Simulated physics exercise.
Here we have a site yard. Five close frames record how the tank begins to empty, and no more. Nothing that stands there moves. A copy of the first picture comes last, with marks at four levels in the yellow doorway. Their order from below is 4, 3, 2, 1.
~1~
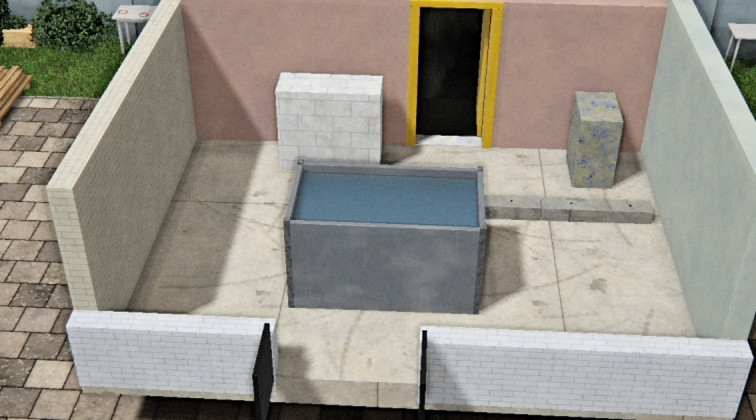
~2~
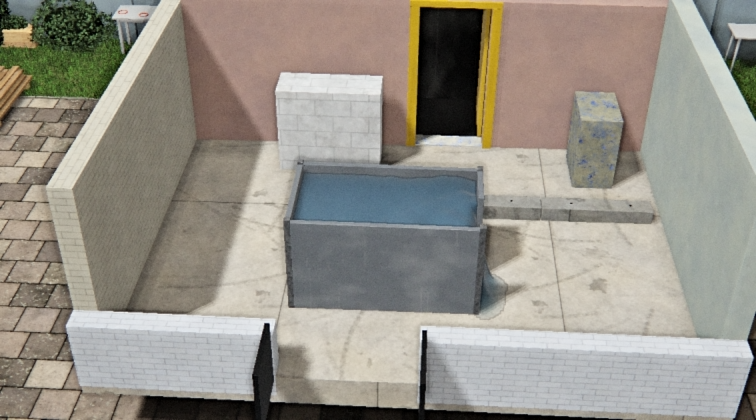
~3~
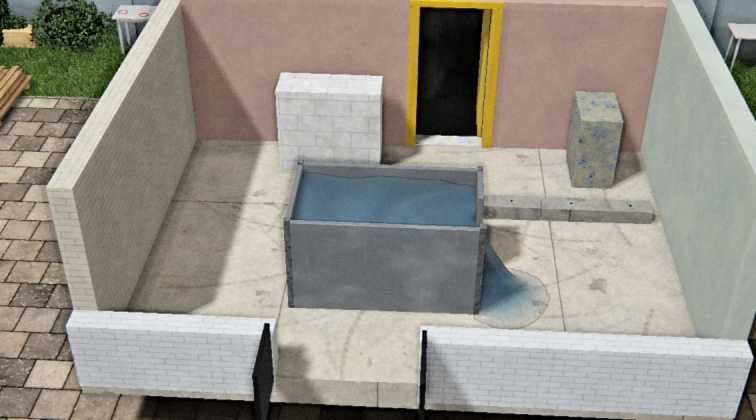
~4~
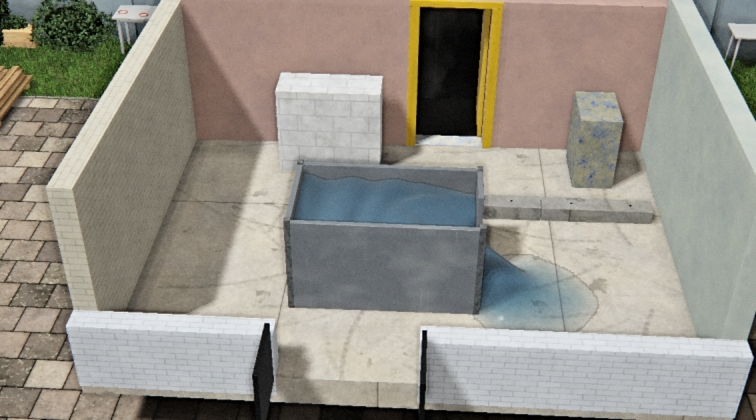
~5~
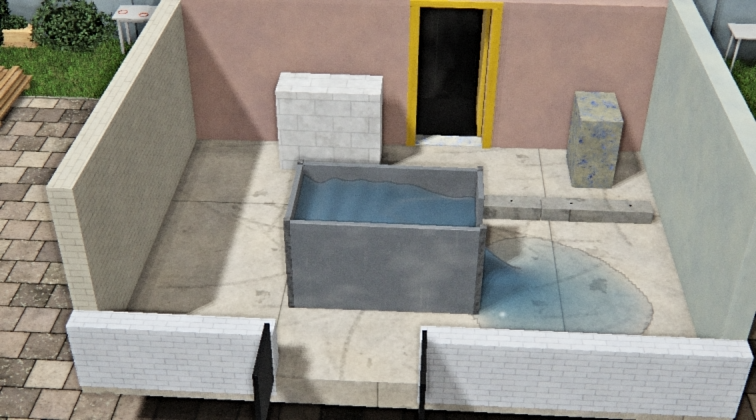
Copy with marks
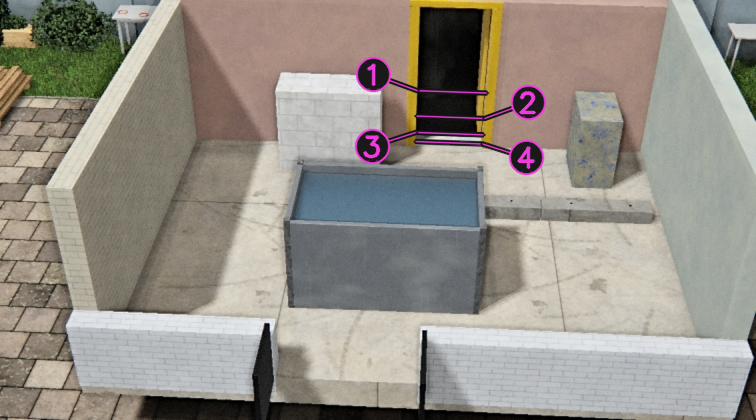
A walled site yard with a pale concrete floor is seen from above and in front by a still camera. A grey tank of blue water stands in the middle, with a white block wall and a yellow-framed doorway behind it, a mottled block at right, and low white walls in front. Water pours from the tank's right side, its level inside sinks, and a puddle spreads rightward across the floor.
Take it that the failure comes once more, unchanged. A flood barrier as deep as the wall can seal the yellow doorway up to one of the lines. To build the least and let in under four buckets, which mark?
4.
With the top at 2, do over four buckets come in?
No.
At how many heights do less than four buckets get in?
All of them.
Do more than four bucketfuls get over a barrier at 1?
No.
In magenta, 1 at (452, 91); 2 at (450, 117); 3 at (449, 133); 4 at (449, 142); from the bottom up 4, 3, 2, 1.
With 1, nothing gets over.
With 2, nothing gets over.
With 3, nothing gets over.
With 4, a splash gets over, under a bucket.
